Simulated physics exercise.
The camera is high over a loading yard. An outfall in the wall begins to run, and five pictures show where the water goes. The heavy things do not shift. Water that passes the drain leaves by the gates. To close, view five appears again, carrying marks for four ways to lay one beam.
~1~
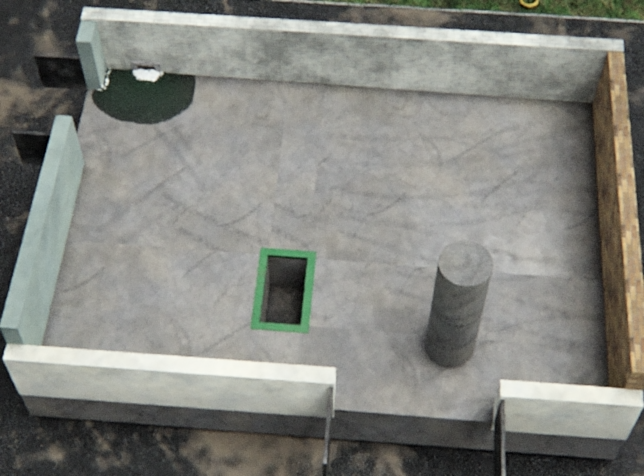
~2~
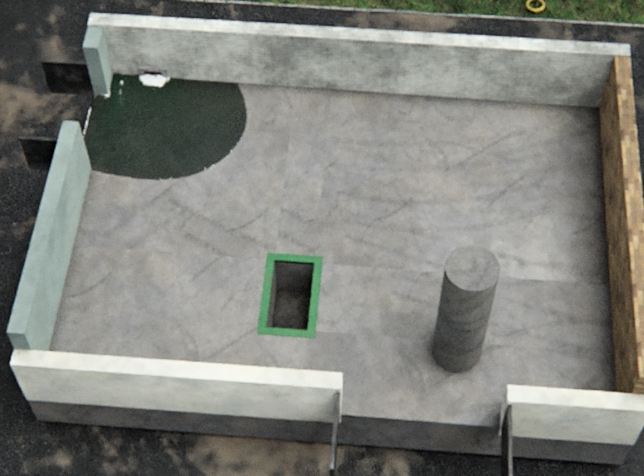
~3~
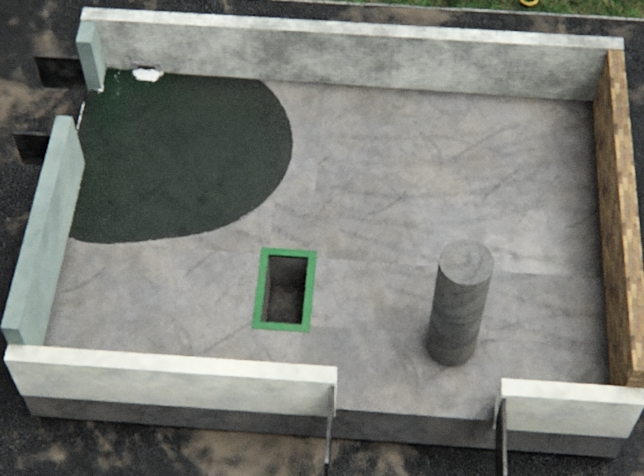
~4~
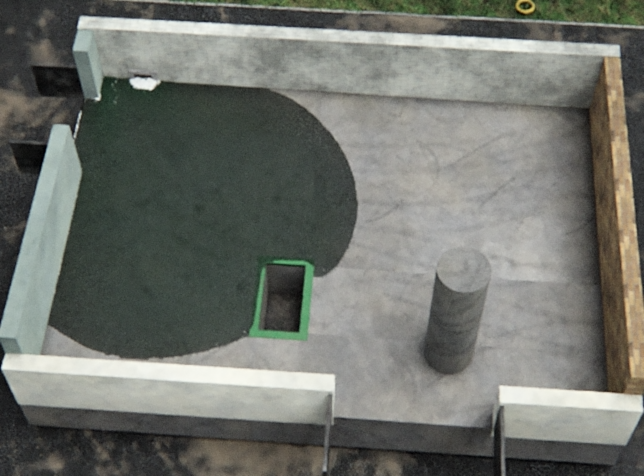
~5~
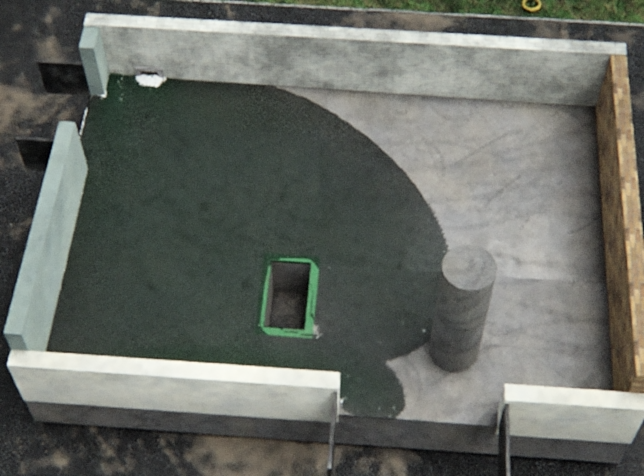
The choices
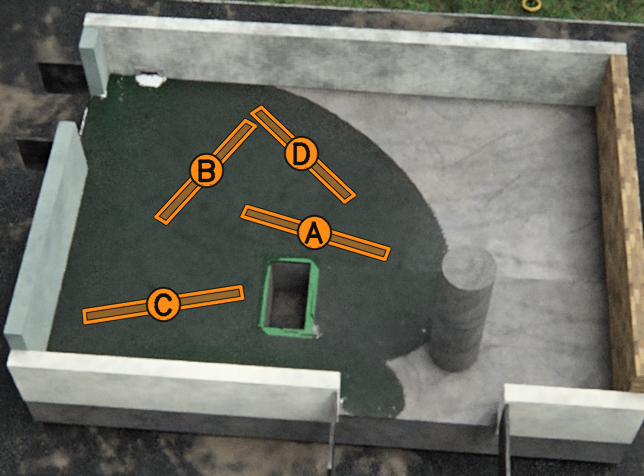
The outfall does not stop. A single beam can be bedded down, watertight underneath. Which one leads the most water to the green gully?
The best position is C.
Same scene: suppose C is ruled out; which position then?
The answer is D.
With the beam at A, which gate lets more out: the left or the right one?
The right gate.
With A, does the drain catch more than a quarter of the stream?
No, it does not.
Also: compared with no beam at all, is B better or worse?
Worse.
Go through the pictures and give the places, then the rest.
Outfall at (147, 67); green gully at (284, 290); open gate at (414, 401); open gate at (93, 126); front seen at (137, 119), 3 % of the ground wet; green gully still dry, in the first frame.
Front seen at (144, 176), 10 % of the ground wet; green gully still dry, in the second frame.
Front seen at (136, 239), 21 % of the ground wet; green gully still dry, in the third frame.
Front seen at (208, 342), 40 % of the ground wet; green gully taking water, in the fourth frame.
Front seen at (389, 344), 58 % of the ground wet; green gully taking water, in the fifth frame.
On the marked copy, A from (244, 211) to (386, 254); B from (161, 219) to (250, 123); C from (84, 316) to (241, 292); D from (256, 110) to (349, 198).
With A, about 18 % of the stream goes into the green gully, about 78 % out by the gates.
With B, about 14 % of the stream goes into the green gully, about 79 % out by the gates.
With C, about 43 % of the stream goes into the green gully, about 54 % out by the gates.
With D, about 27 % of the stream goes into the green gully, about 69 % out by the gates.
